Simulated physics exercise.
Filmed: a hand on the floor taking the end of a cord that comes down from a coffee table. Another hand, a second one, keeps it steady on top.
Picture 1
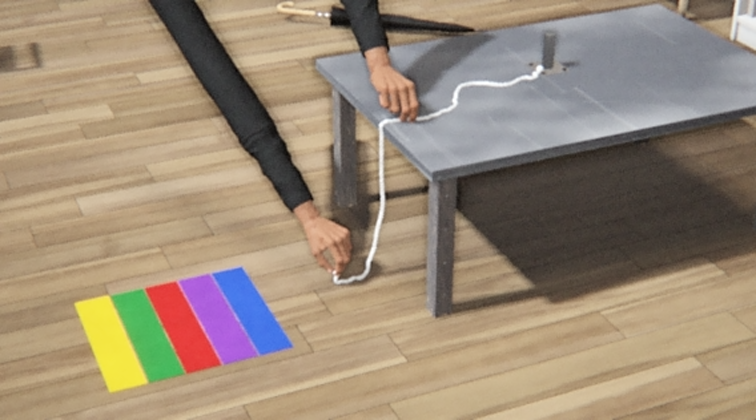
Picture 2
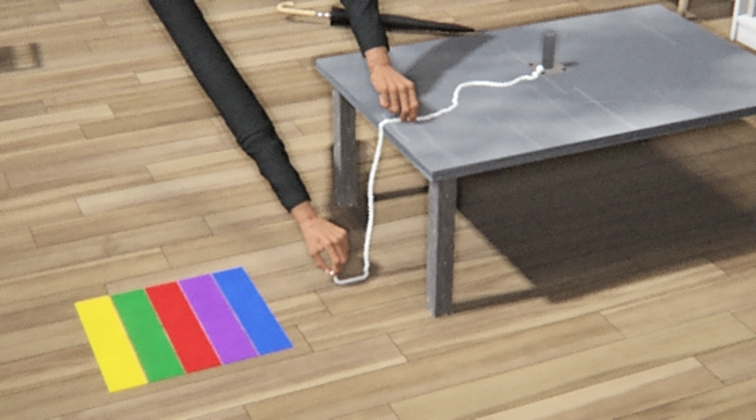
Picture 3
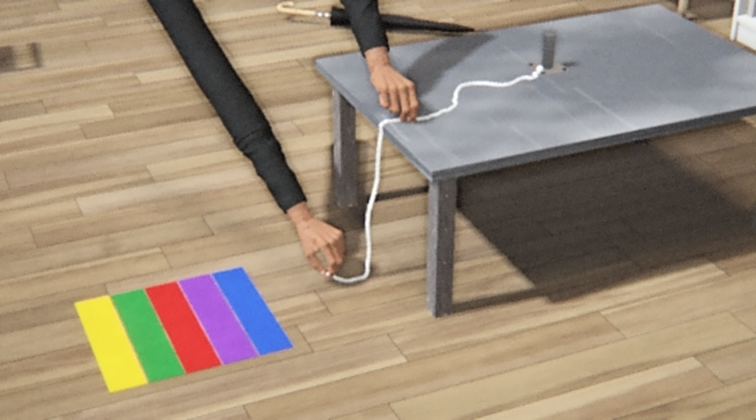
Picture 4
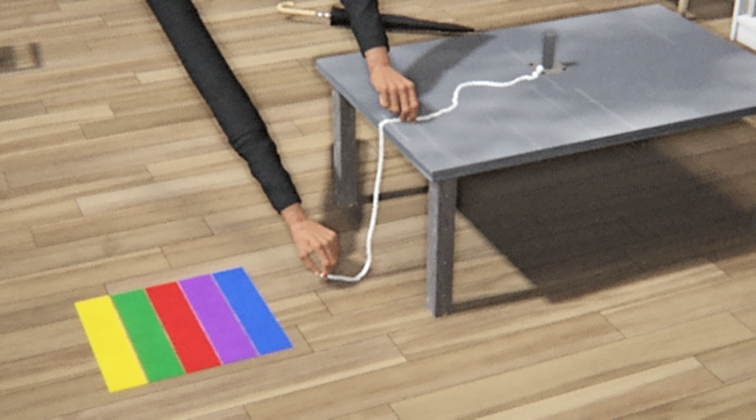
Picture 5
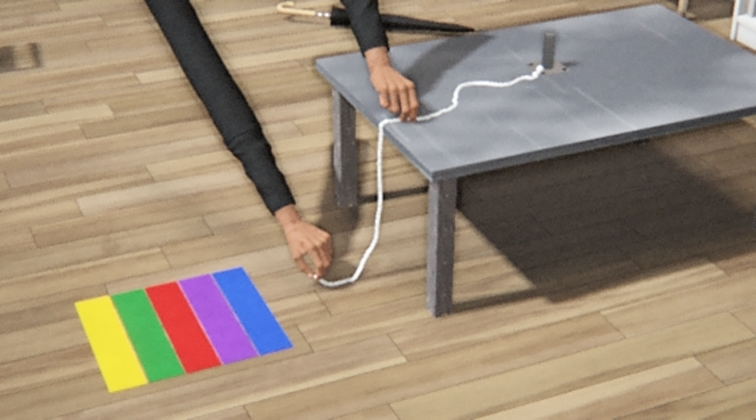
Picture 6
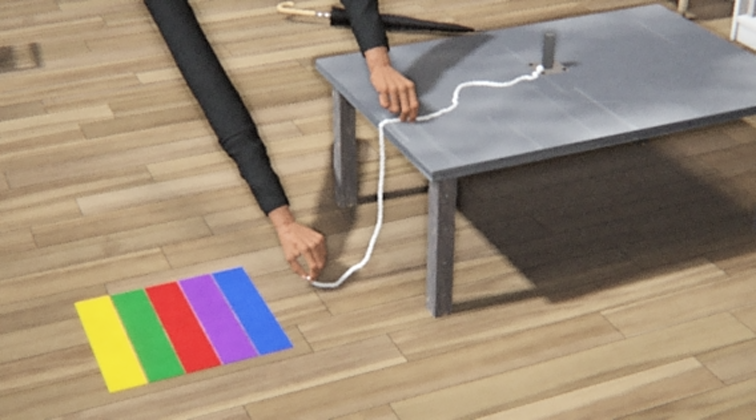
A room with a pale wood plank floor is seen from above at an angle by a still camera. A grey table stands at right with a white cord tied to a small post on top, and a mat striped yellow, green, red, purple and blue lies at lower left. One dark-sleeved hand steadies the cord at the table's edge while the other draws its end slightly left, just above the floor.
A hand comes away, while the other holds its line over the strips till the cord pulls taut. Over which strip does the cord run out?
Over the red strip.
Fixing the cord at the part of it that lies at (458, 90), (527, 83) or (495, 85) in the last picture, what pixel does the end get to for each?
Near (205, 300), (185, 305) and (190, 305).
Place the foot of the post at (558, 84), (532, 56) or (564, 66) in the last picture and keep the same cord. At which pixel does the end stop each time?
In order, it comes out close to (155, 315), (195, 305) and (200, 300).
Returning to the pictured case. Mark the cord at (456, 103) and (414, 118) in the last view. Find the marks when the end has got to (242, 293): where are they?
Result - first point (426, 107), second point (379, 130).
A little later, end near (242, 293); over blue.
Next, end near (201, 302); over purple.
When it is tight, end near (176, 308); over red. It gets as far as the red strip.
